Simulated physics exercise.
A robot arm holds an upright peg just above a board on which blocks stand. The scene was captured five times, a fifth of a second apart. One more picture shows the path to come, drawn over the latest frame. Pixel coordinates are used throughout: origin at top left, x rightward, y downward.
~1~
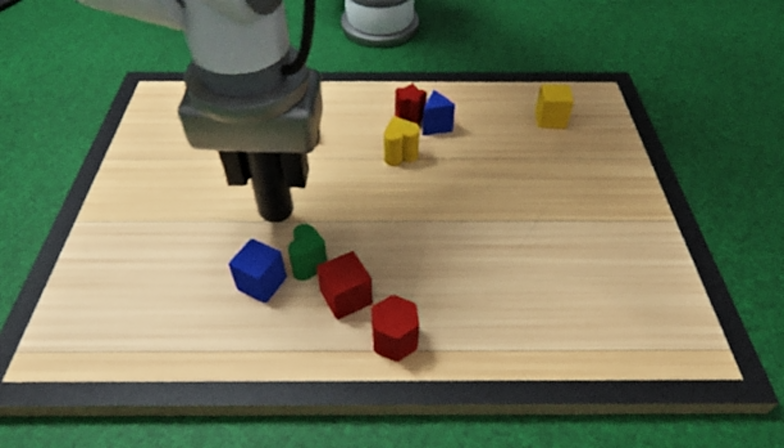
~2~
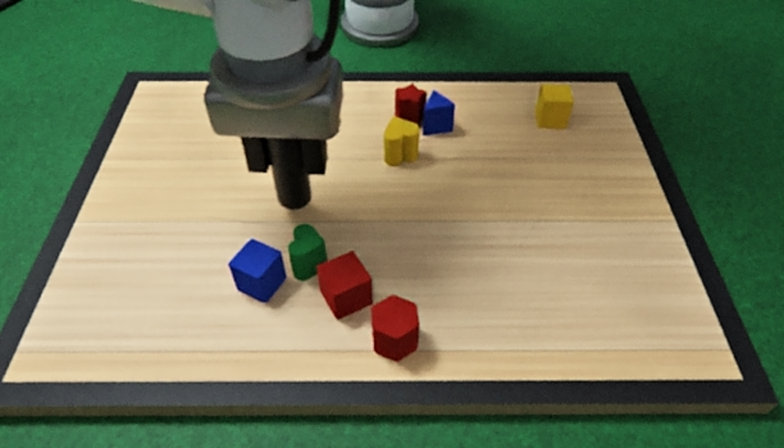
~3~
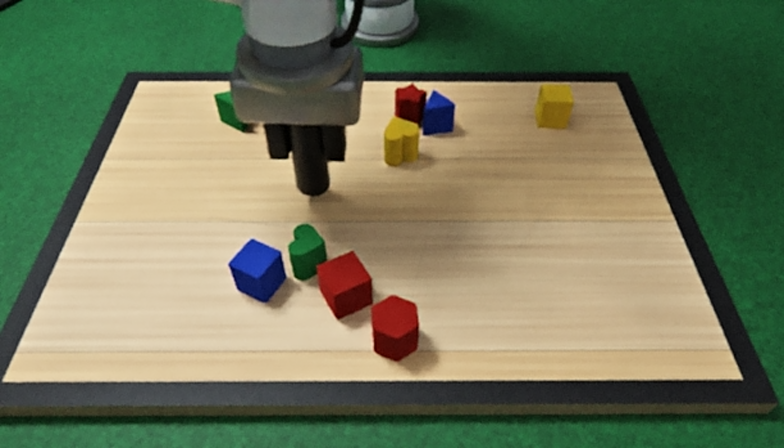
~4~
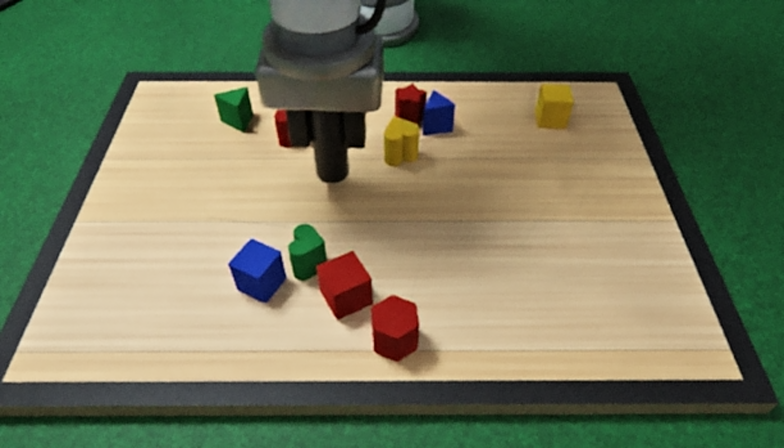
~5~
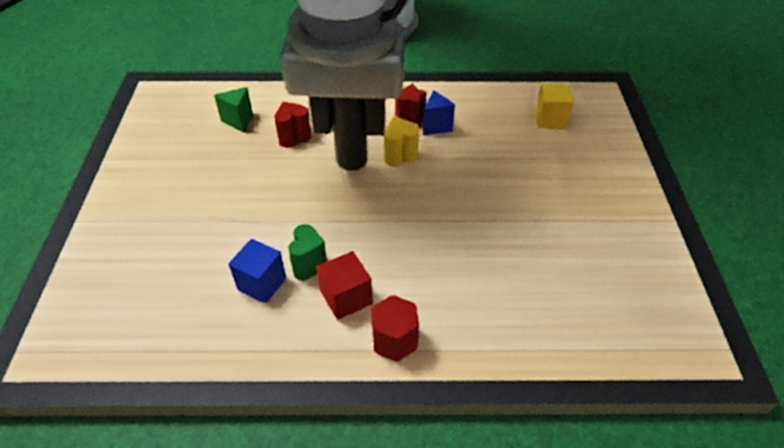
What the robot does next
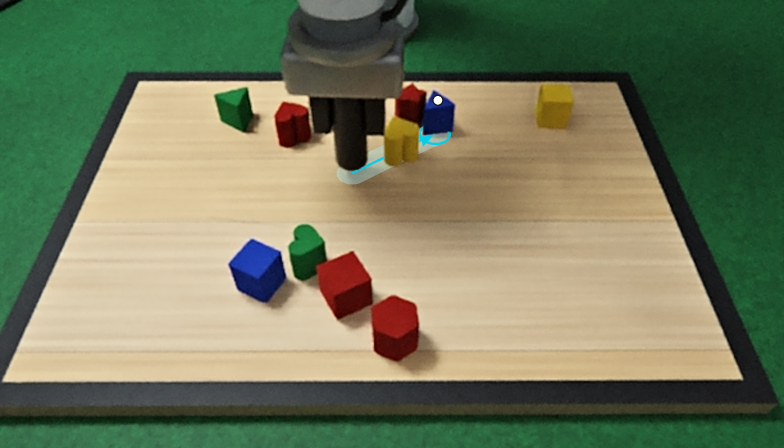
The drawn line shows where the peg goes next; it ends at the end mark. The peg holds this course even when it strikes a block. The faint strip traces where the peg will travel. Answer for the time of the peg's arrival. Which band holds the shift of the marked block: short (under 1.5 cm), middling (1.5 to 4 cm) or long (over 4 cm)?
Travel: 1.5-4 cm.
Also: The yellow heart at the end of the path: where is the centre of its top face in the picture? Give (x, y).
When the path ends, it will be at (466, 111).
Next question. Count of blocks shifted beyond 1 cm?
By the end of the path, two blocks have moved more than about a centimetre.
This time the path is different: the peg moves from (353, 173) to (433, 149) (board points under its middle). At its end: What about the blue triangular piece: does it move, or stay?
Here's my answer: The blue triangular piece gets displaced.
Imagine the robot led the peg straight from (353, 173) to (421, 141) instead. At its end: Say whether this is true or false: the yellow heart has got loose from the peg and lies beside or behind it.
The statement is incorrect.
Drawn move, from (353, 173) to (435, 134); the dot is on the blue triangular piece.
On the path given first. One third of the way, peg at (382, 147); yellow heart at (414, 123).
Two thirds of the way, peg at (410, 134); yellow heart at (440, 116), turned 25° anticlockwise; blue triangular piece at (441, 98).
At the end, peg at (436, 122); yellow heart at (466, 111); red star still; blue triangular piece at (455, 90).
